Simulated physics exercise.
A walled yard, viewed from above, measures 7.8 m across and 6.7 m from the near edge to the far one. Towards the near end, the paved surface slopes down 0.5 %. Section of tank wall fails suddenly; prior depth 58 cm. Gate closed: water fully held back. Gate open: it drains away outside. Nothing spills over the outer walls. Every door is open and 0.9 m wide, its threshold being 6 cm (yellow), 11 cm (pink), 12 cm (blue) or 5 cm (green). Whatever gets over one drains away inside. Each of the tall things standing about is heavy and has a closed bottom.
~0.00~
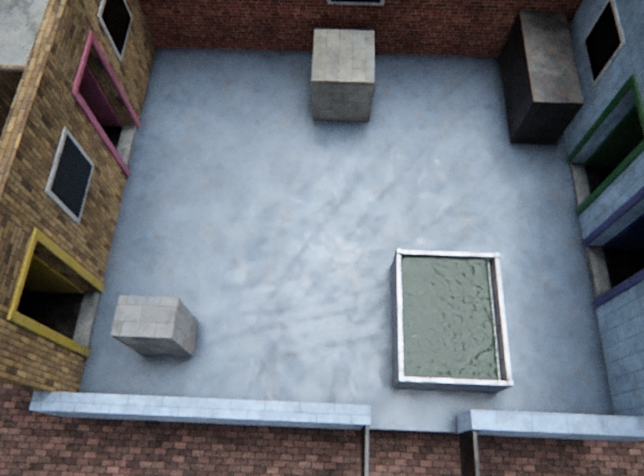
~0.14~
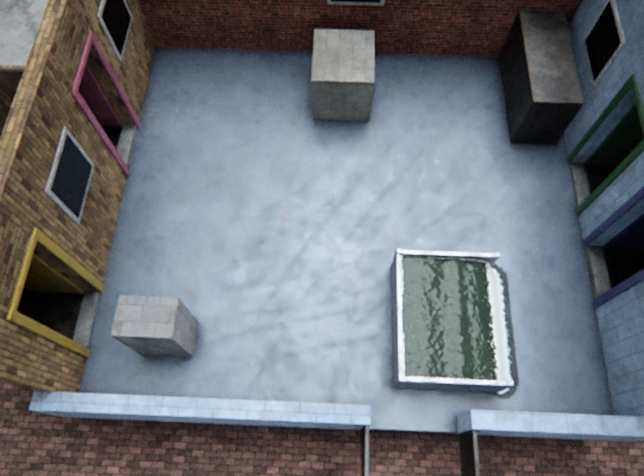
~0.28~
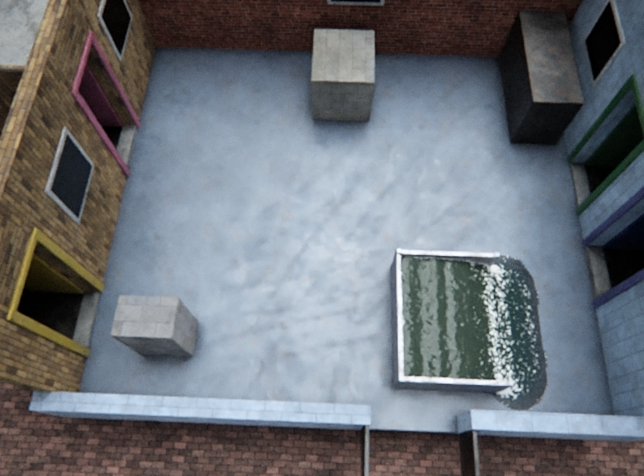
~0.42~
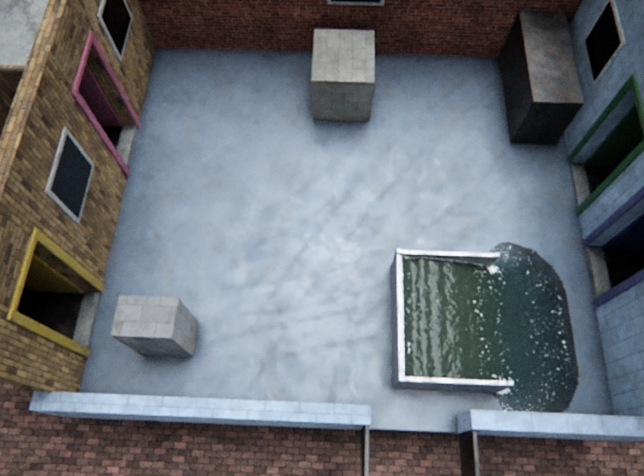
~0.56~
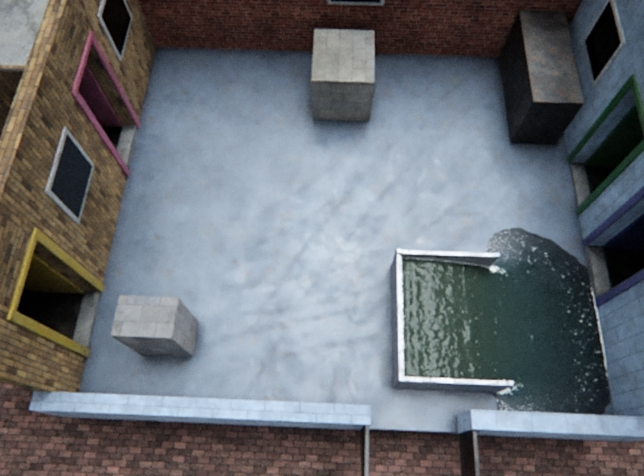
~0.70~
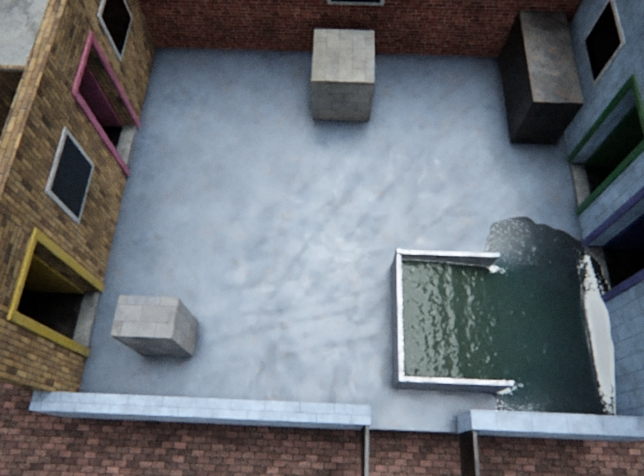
Green water bursting through the right side of a low tank, spreading across the paved yard and reaching the blue wall.
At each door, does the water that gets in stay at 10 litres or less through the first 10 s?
Outcome: Yellow door: Short of the set amount. Pink door: Short of the set amount. Blue door: Beyond the set amount. Green door: Beyond the set amount.
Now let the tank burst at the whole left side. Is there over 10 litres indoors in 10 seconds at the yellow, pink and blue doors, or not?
Yellow: Exceeding the limit; pink: Within the limit; blue: Within the limit.
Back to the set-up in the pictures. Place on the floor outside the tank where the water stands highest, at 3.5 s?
Roughly pixel (542, 59).
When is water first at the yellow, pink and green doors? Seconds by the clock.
Arrival: Yellow 6.0 s, pink not within the 10 s, green 1.3 s.
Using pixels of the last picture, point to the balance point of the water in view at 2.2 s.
Roughly (522, 320).
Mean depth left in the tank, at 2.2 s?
The average depth is around 13 cm.
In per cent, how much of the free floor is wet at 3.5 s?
Covered: Roughly 25 %.
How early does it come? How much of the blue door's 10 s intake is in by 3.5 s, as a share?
By then it's near 100% of the total.
After 1.4 s water covers 10 % of the floor and is deepest (44 cm) near (603, 420); yellow door not reached, pink door not reached, blue door 27 cm at the sill, 39 L in, green door 4 cm at the sill, 0 L in.
After 2.2 s water covers 15 % of the floor and is deepest (28 cm) near (603, 420); yellow door not reached, pink door not reached, blue door 23 cm at the sill, 92 L in, green door 8 cm at the sill, 1 L in.
After 3.5 s water covers 25 % of the floor and is deepest (22 cm) near (542, 59); yellow door not reached, pink door not reached, blue door 13 cm at the sill, 117 L in, green door 7 cm at the sill, 6 L in.
After 6.0 s water covers 40 % of the floor and is deepest (17 cm) near (545, 74); yellow door not reached, pink door not reached, blue door 6 cm at the sill, 118 L in, green door 8 cm at the sill, 17 L in.
After 10.0 s water covers 60 % of the floor and is deepest (6 cm) near (499, 390); yellow door 1 cm at the sill, 0 L in, pink door not reached, blue door 6 cm at the sill, 118 L in, green door 4 cm at the sill, 37 L in.
